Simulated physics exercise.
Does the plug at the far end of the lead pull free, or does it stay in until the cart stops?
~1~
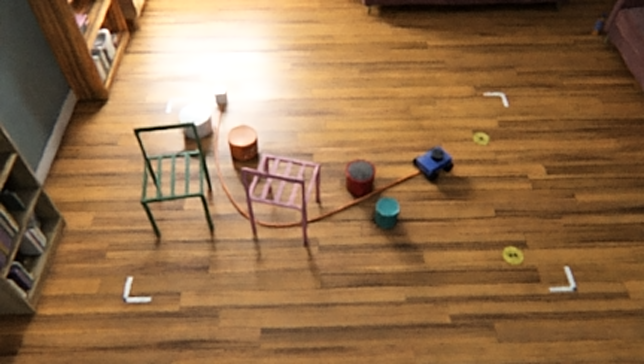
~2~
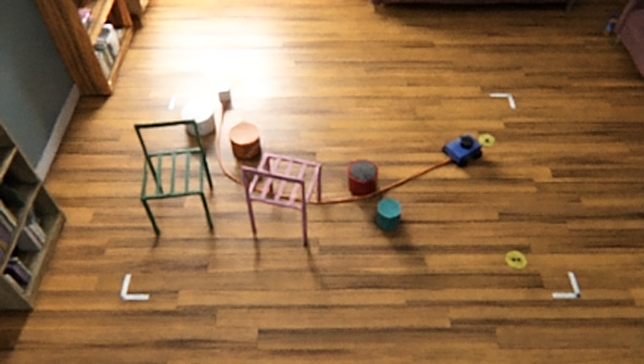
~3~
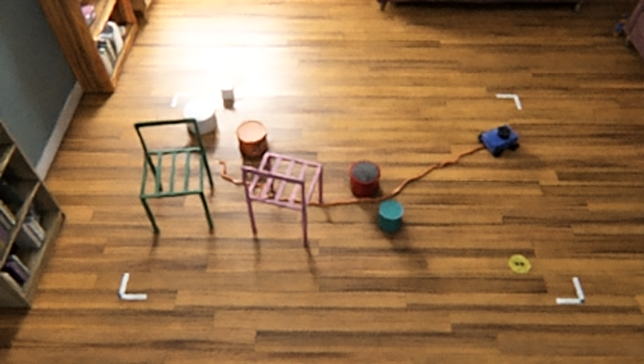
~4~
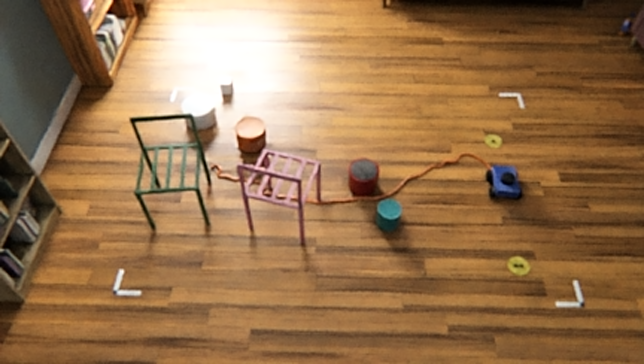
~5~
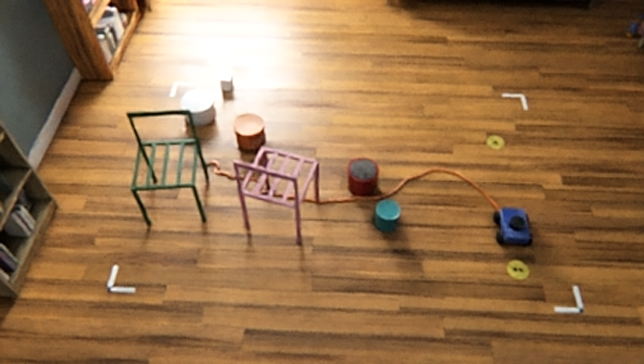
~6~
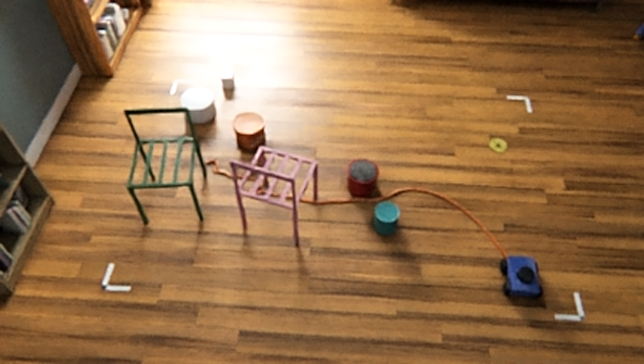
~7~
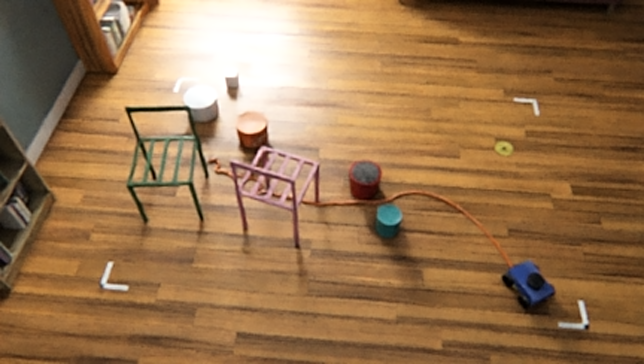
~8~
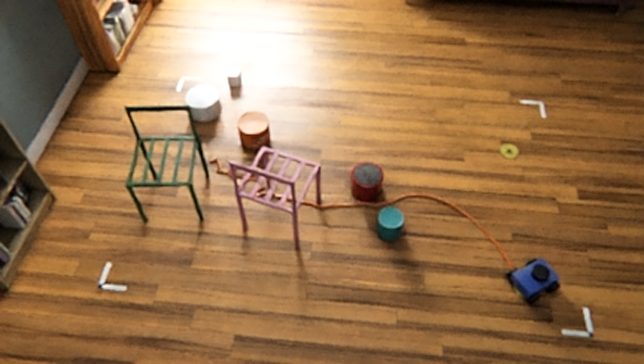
The plug pulls free as the cart drives to the upper yellow mark, and the lead's far end lies loose near the pink chair when the cart stops.
